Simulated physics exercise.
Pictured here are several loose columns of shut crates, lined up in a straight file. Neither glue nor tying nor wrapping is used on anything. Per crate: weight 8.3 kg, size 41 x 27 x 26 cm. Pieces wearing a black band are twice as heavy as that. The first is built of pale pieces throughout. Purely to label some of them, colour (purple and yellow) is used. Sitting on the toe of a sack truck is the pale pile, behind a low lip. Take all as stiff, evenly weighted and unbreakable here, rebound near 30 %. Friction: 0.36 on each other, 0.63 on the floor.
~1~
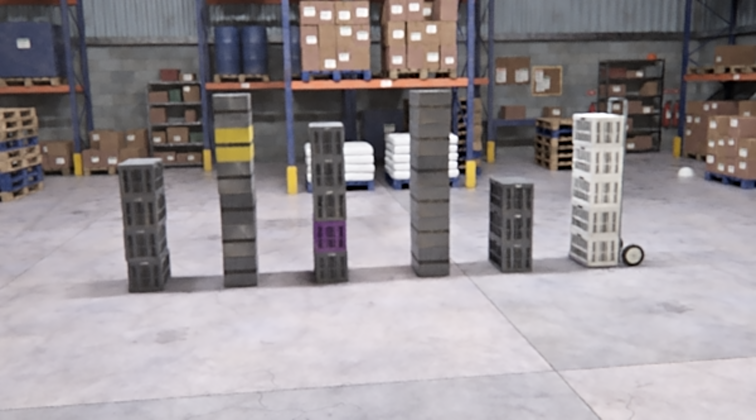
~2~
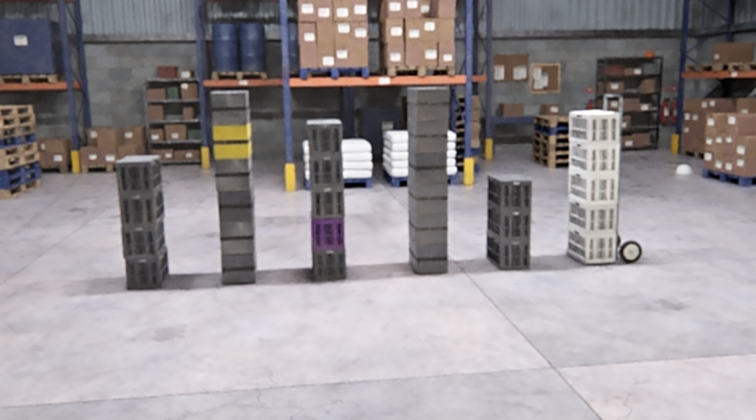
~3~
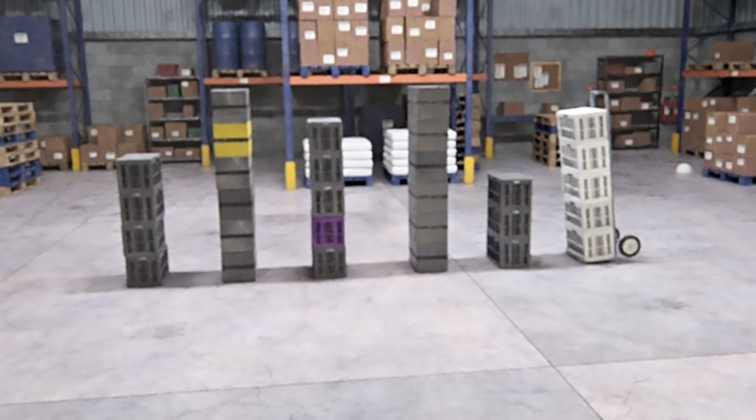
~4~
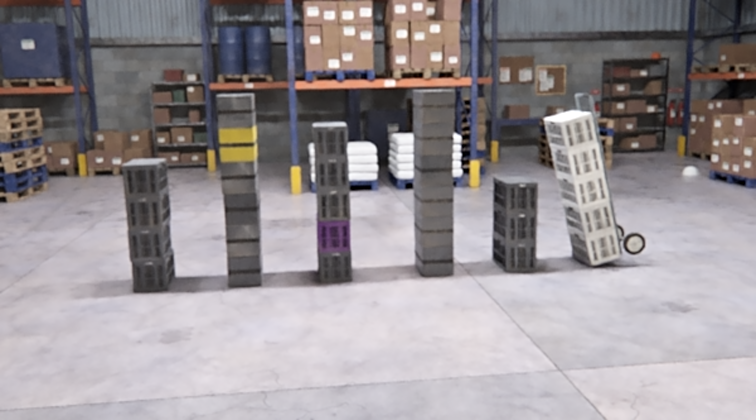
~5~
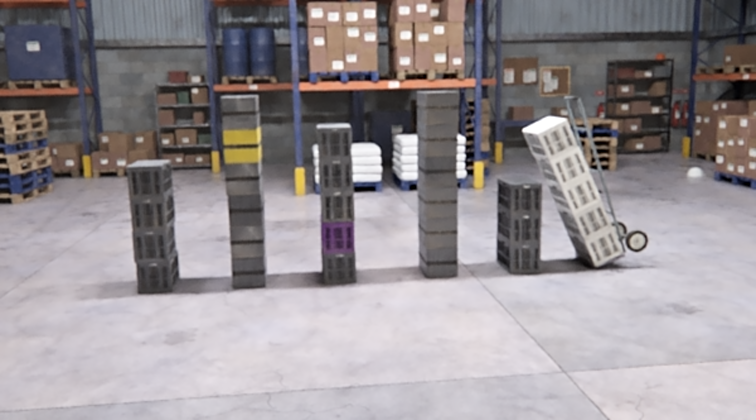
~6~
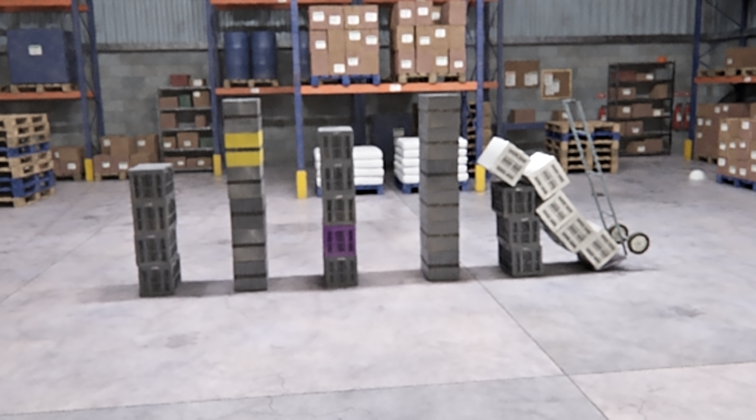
A stack of white crates on a hand truck tilting left, then buckling onto the short dark stack beside it in a warehouse.
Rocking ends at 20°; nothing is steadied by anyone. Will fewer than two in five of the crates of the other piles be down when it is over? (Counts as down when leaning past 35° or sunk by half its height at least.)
The two-fifths line is not crossed.
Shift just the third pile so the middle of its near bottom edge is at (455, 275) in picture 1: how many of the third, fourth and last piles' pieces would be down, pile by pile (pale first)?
Then, pile by pile: Third 0, fourth 0, last 0.
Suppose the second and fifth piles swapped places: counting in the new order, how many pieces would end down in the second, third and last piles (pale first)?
Down per pile: Second 0, third 0, last 0.
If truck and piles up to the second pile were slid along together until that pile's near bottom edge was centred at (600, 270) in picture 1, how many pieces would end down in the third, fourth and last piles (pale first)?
Pile by pile, you'd see third at 0, fourth at 0 and last at 0 down.
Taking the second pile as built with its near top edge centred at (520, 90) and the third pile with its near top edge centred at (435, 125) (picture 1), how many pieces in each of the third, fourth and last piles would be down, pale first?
The tally would be third 5, then fourth 4, then last 4.
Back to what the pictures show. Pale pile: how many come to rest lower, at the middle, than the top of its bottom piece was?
I count 2 of the pale pieces.
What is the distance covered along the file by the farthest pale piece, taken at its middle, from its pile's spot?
120 cm.
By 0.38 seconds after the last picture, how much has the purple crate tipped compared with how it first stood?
At that moment, roughly 0 degrees.
Then, 0.06 s later than the last frame, 4 of the pale pile down; none of the 24 other crates down, 2 disturbed.
Then, 0.20 s later than the last frame, 5 of the pale pile down; none of the 24 other crates down, 3 disturbed.
Then, 0.38 s later than the last frame, 5 of the pale pile down; none of the 24 other crates down, 5 disturbed.
Then, 0.88 s later than the last frame, 5 of the pale pile down; none of the 24 other crates down, 4 disturbed.
When it is over, 5 of the pale pile down; none of the 24 other crates down, 3 disturbed; yellow crate unmoved; purple crate unmoved. That is 0 per cent. In pixels of the last frame, middles, yellow crate near (245, 148), purple crate near (339, 236).
